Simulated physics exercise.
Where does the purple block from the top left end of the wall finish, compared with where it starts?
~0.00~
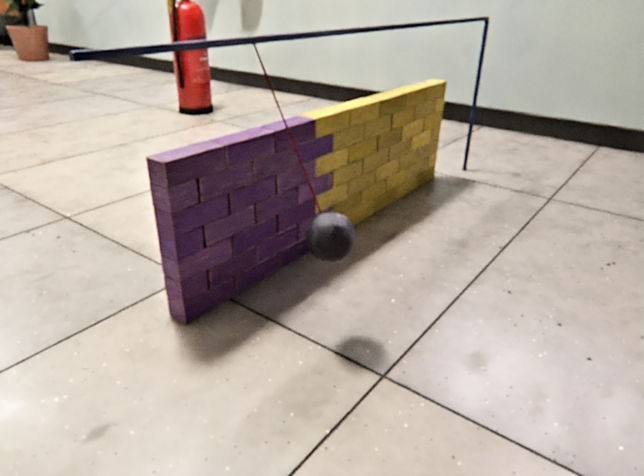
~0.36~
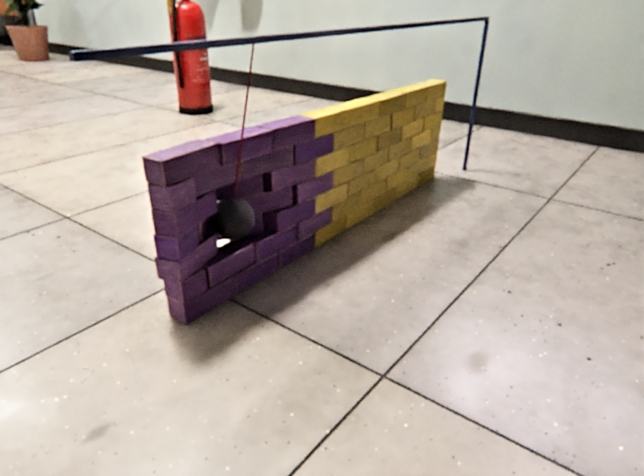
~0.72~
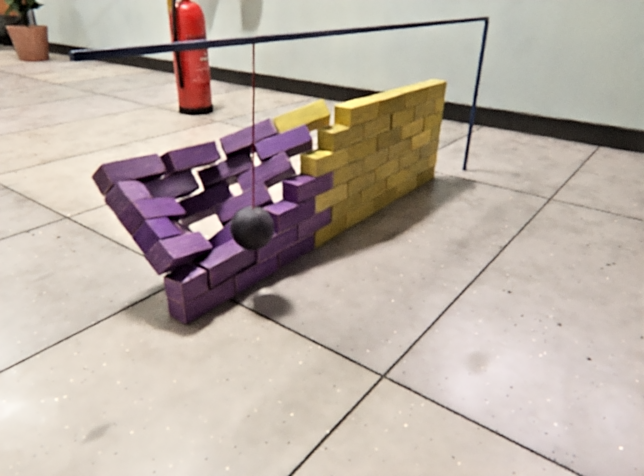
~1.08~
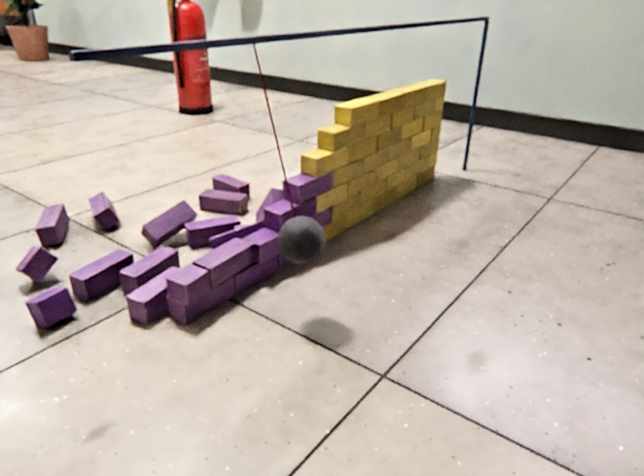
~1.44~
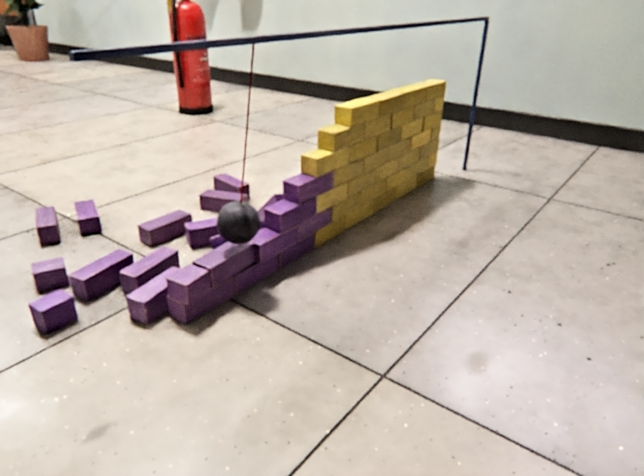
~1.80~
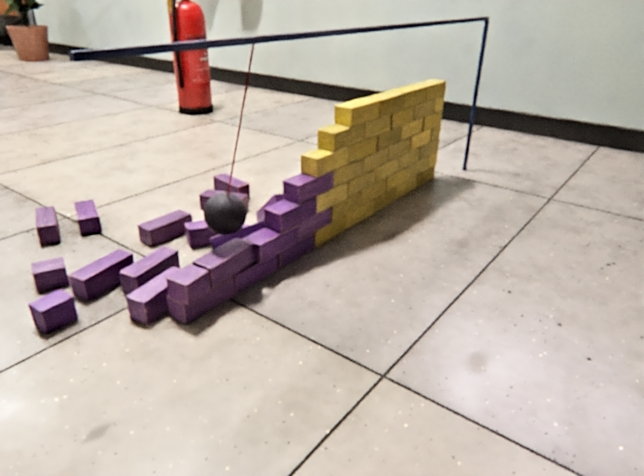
It starts on the top row at the left end of the wall and finishes lying on the tiled floor, well to the left of what remains standing.
